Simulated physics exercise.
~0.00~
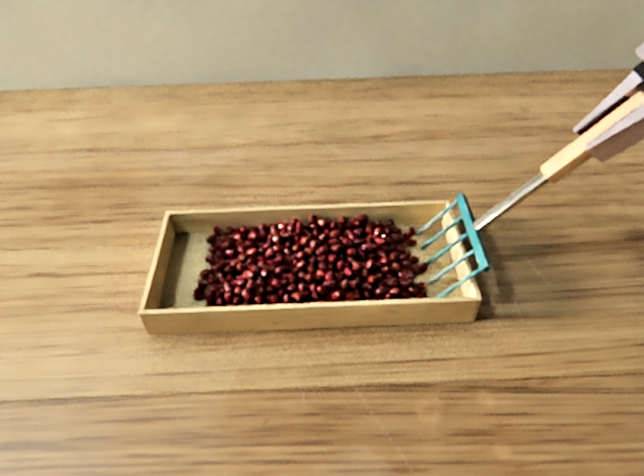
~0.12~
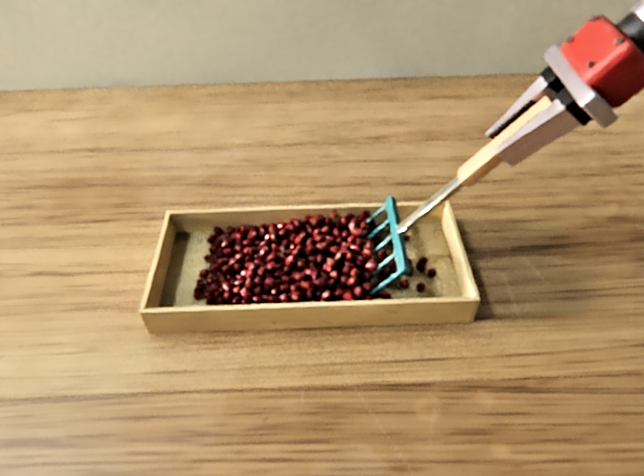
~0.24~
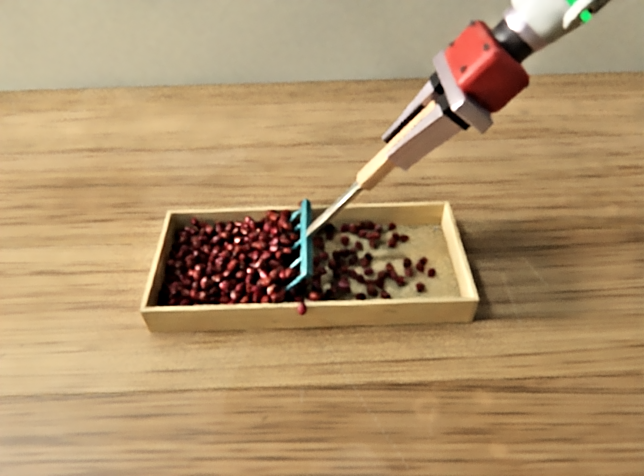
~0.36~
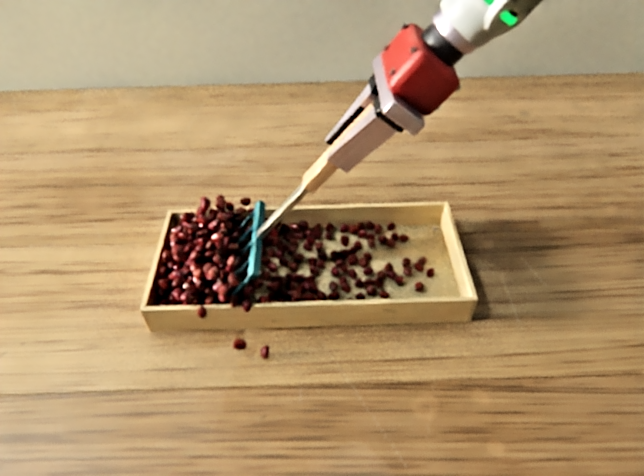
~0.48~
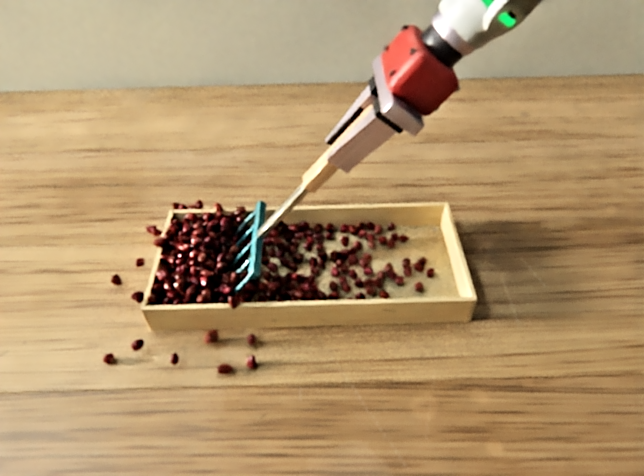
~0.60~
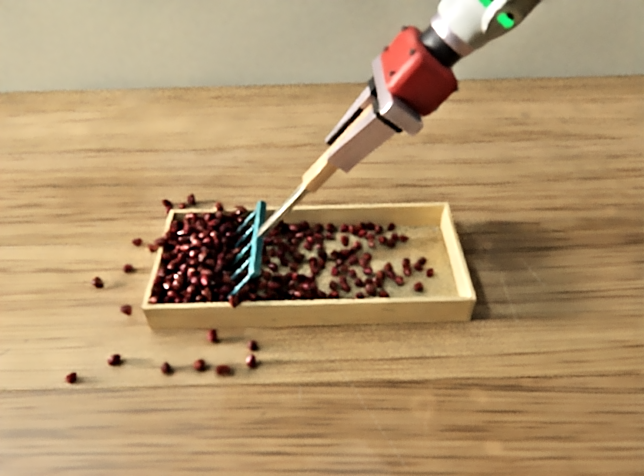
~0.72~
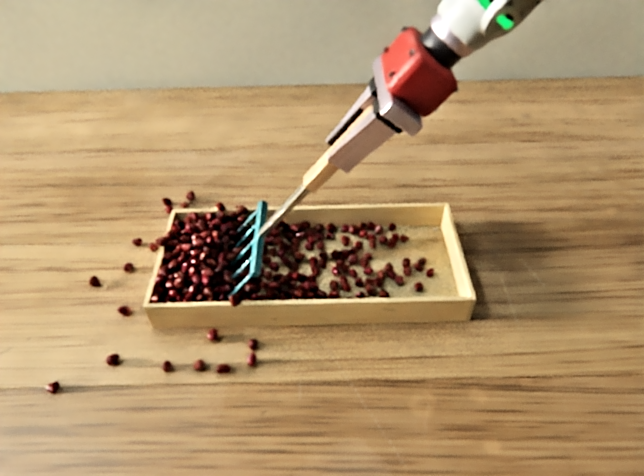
At the start, a robot arm holds a teal comb at the right end of a shallow wooden tray filled with dark red beans on a wooden table. The arm sweeps the comb left, pushing most of the beans ahead of it while some slip through and trail behind. As the beans crowd into the left end, they pile up and a few spill over the tray's edges. The comb stops short of the left wall, and more beans tumble out and scatter across the table. At the end, the comb stays still, with most beans still in the tray.
